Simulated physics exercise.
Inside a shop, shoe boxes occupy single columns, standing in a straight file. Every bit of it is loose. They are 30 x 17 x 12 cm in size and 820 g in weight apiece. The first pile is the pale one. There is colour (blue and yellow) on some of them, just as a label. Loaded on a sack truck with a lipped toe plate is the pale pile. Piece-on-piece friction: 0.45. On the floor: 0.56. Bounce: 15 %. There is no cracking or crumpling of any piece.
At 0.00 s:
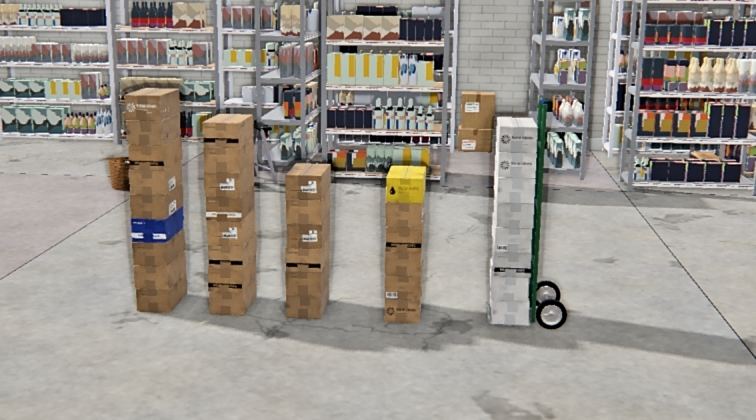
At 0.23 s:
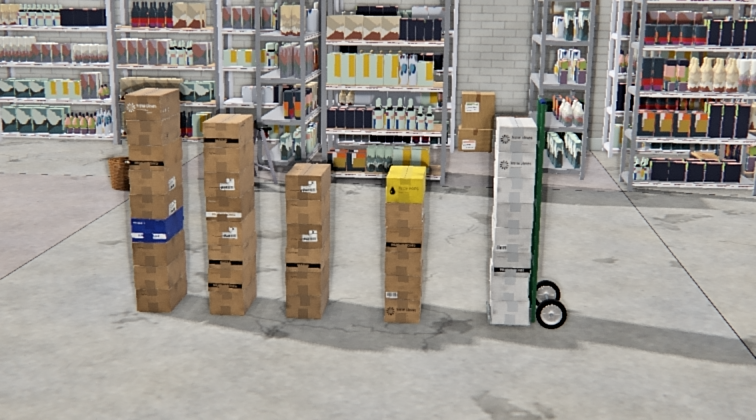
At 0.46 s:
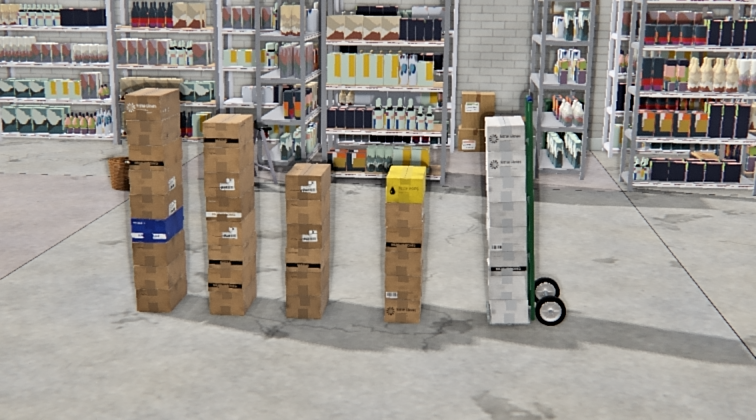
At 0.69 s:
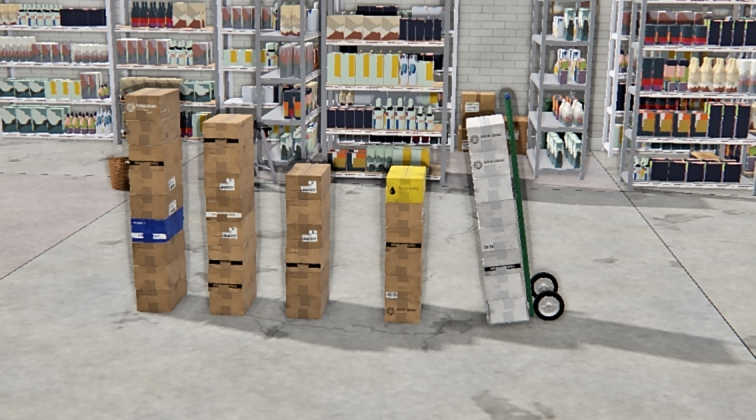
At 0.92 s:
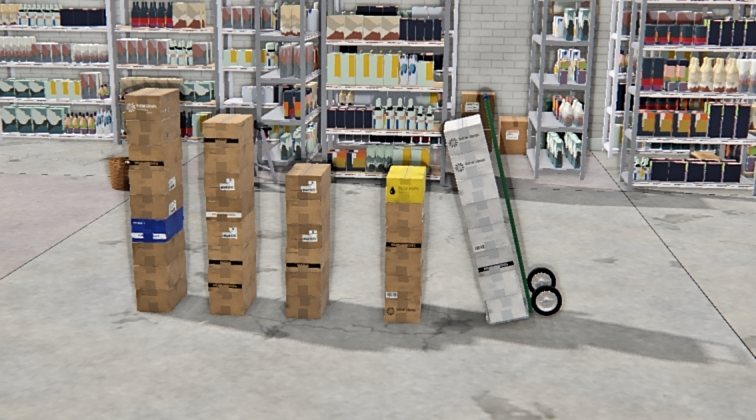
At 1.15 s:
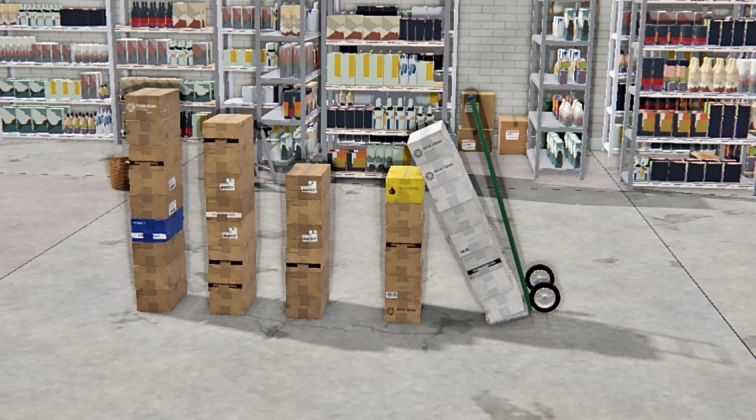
At first, a pale stack of boxes stands upright on a green hand truck at the right of a row of brown stacks in a shop. The truck's frame then tilts left and the pale stack leans with it, increasingly steeply, until its top is beside the yellow-topped stack.
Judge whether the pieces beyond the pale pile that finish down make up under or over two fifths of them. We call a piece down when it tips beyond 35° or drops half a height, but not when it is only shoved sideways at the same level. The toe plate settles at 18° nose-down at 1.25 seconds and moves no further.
Over.
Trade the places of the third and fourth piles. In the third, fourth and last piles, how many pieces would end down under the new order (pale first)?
After the swap, the third pile would have 8 down, the fourth 5 and the last 9.
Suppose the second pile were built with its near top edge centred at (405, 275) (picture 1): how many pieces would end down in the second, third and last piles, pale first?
The tally would be second 0, then third 0, then last 0.
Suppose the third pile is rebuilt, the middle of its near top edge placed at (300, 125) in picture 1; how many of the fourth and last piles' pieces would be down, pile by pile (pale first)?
Result: Fourth pile 8, last pile 9.
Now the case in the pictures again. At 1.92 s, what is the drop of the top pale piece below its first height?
About 25 cm.
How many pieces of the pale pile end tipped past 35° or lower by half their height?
That happens to 8 of them.
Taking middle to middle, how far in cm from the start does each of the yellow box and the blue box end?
Net displacement (cm): Yellow = 90; blue = 70.
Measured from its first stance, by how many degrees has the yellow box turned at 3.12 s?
Tilt: Approx. 50°.
Around 1.92 s, 8 of the pale pile down; 5 of the 29 other boxes down; yellow box 10 cm lower.
Around 3.12 s, 8 of the pale pile down; 27 of the 29 other boxes down; yellow box tipped 51°, 28 cm lower; blue box tipped 41°, 52 mm lower.
Finally (5.0 s), 8 of the pale pile down; 27 of the 29 other boxes down; blue box upside down; yellow box tipped 55°, 33 cm lower. That is 93 per cent. Seen by the last camera, middles, blue box near (39, 280), yellow box near (234, 245).
